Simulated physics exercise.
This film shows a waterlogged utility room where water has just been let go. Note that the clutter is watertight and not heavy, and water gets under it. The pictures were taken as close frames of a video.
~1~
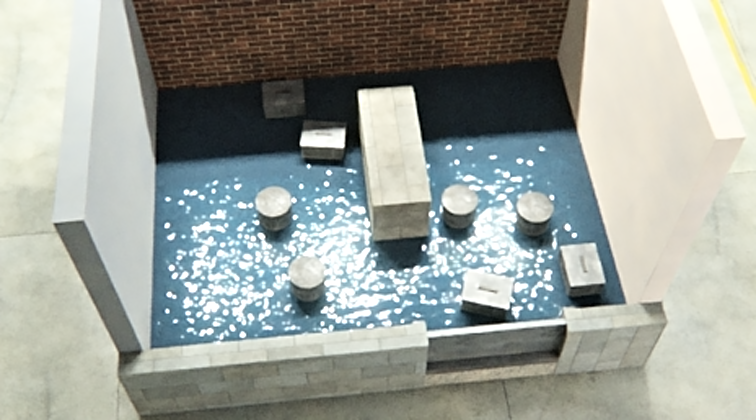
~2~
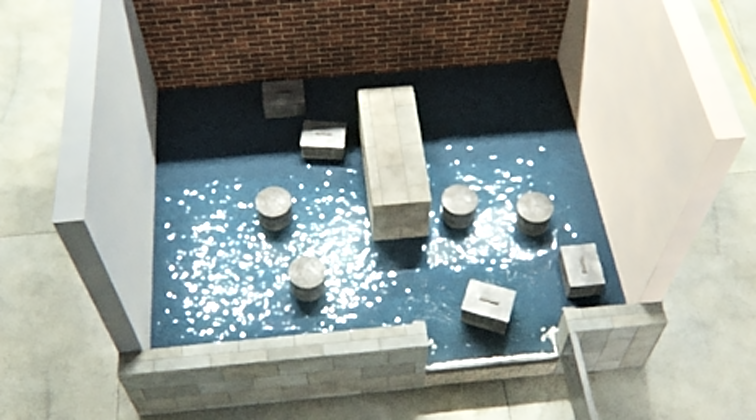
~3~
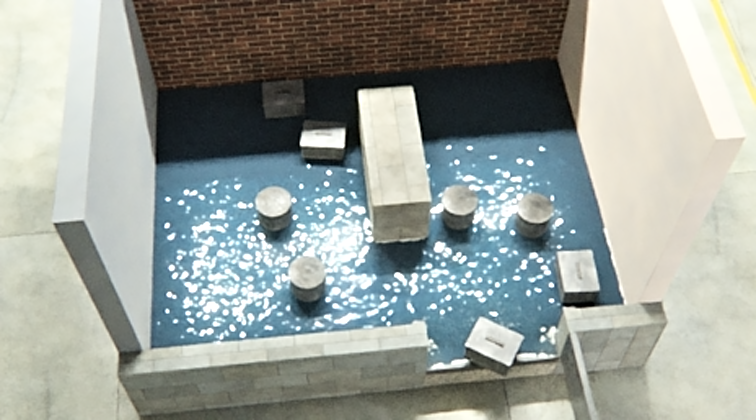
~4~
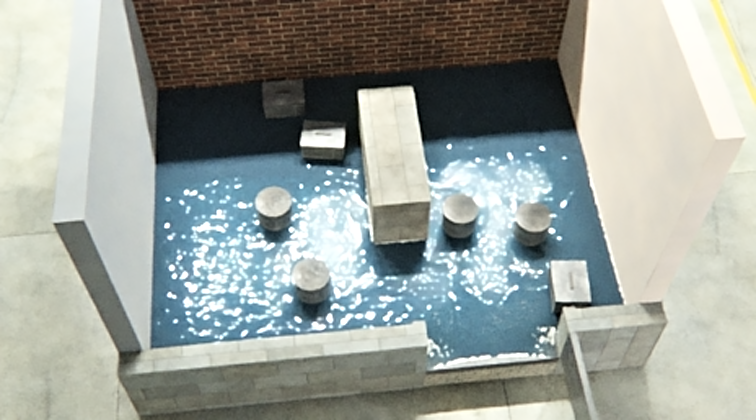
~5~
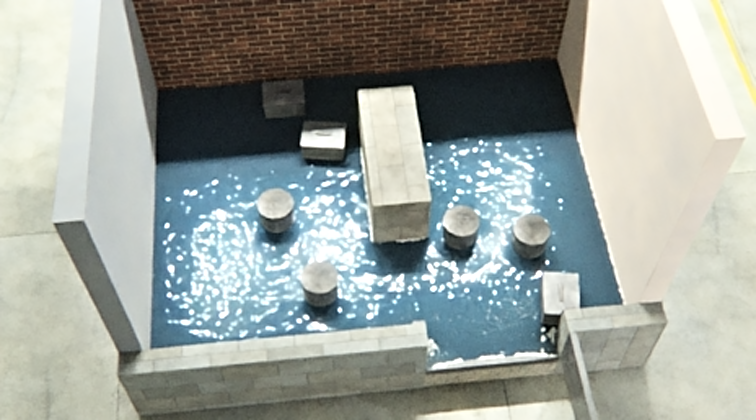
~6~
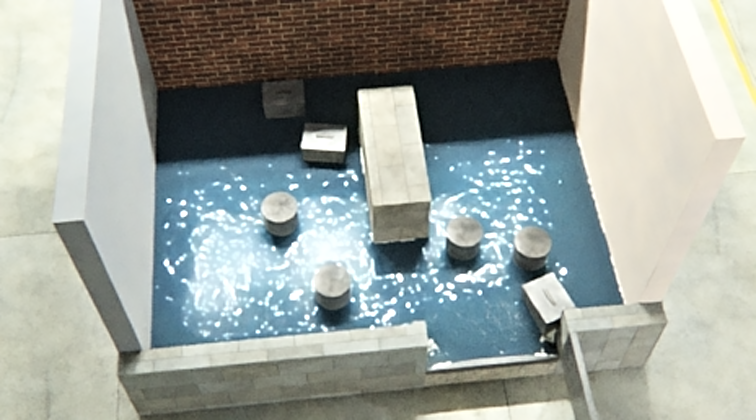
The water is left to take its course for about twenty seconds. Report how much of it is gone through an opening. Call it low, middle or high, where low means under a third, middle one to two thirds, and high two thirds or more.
High.
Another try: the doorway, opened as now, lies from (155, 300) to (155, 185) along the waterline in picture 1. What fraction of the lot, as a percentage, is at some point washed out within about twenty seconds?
About 80 percent, I'd say.
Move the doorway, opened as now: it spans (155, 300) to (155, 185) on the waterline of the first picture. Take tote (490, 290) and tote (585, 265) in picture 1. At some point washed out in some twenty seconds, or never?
Going in order, the first is lost through the gap and the second is remaining.
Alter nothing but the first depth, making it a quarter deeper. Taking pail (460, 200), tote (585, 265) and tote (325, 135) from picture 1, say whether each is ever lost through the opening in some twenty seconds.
Respectively: Exited / exited / remained.
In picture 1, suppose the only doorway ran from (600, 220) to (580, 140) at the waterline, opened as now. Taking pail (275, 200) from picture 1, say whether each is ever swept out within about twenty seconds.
My guess is that it doesn't escape.
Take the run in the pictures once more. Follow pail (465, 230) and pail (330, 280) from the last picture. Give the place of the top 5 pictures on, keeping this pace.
Roughly (506, 317) for the first, roughly (432, 307) for the second.
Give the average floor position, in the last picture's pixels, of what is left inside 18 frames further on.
The average sits close to (361, 196).
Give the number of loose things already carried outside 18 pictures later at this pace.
5.
A moment on, 3 of 8 are out; 5 afloat.
Next, 5 of 8 are out; 3 afloat.
Later, 6 of 8 are out; 2 afloat.
In the end, 6 of 8 are out; 2 afloat.
